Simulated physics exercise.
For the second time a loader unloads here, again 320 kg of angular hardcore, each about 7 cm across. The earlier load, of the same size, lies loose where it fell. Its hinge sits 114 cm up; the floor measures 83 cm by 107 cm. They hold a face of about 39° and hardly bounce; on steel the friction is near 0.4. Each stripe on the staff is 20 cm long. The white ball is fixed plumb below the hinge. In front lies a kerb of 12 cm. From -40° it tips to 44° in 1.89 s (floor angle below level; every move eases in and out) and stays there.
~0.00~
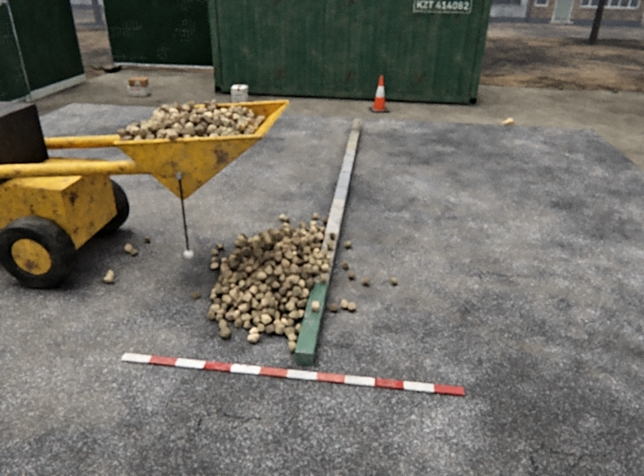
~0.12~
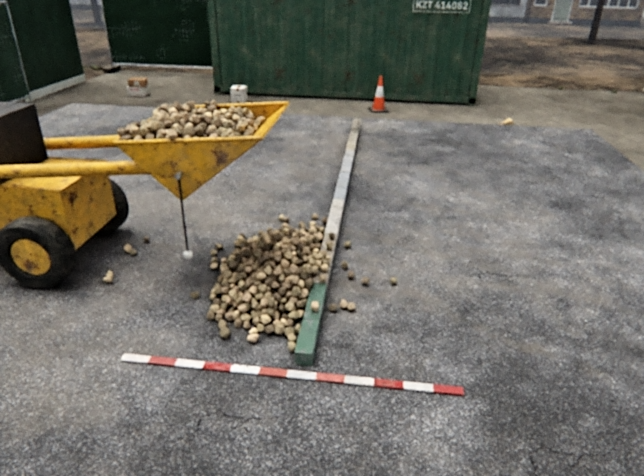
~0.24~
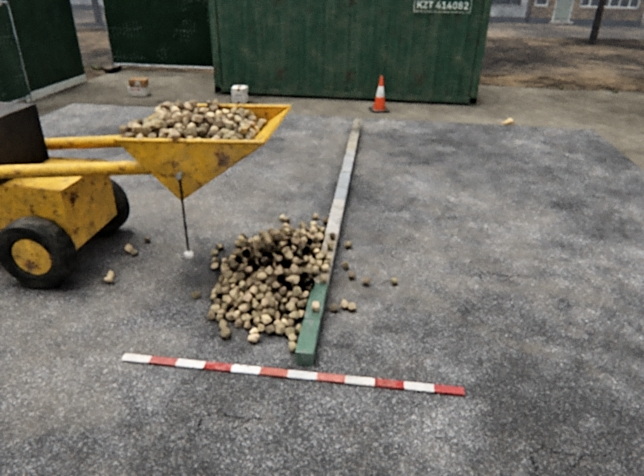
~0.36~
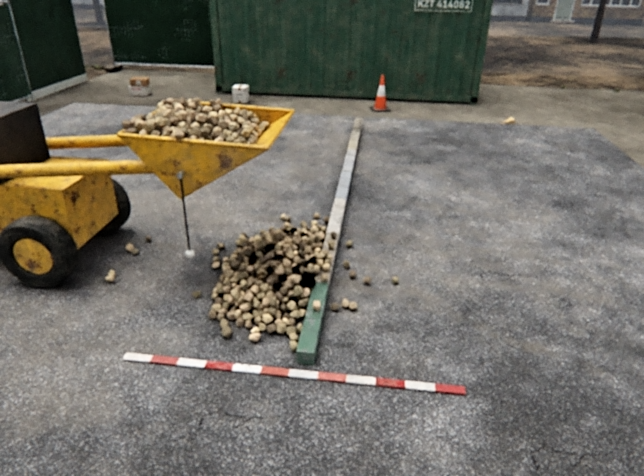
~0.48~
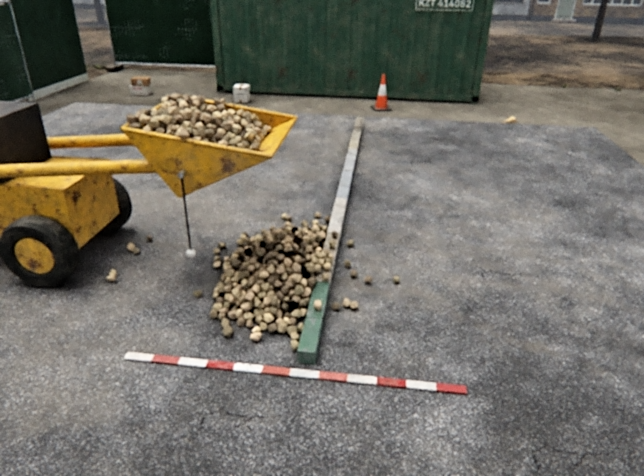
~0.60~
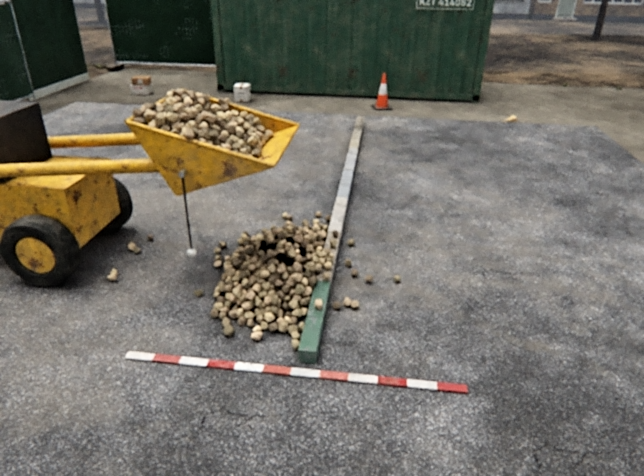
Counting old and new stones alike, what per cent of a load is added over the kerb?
Close to 18 parts in a hundred.
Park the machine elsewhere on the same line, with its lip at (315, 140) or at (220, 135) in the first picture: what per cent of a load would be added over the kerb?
Near 80 per cent from the first place, 0 from the second.
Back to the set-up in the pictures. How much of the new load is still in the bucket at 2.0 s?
It holds some 20 per cent.
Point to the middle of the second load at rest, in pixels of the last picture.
Near (294, 255).
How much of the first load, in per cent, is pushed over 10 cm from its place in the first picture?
Roughly 0 per cent of them.
After 1.4 s the floor is at 31°; in per cent of one load, 97 in the bucket, 102 on this side of the kerb, 1 over the kerb; the foremost stones are at (357, 280).
After 2.0 s the floor is at 44°; in per cent of one load, 21 in the bucket, 175 on this side of the kerb, 4 over the kerb; the foremost stones are at (364, 273).
After 2.3 s the floor is at 44°; in per cent of one load, 0 in the bucket, 187 on this side of the kerb, 14 over the kerb; the foremost stones are at (389, 269).
After 4.9 s the floor is at 44°; in per cent of one load, 0 in the bucket, 181 on this side of the kerb, 19 over the kerb; the foremost stones are at (410, 275). Net gain over the kerb, 18.
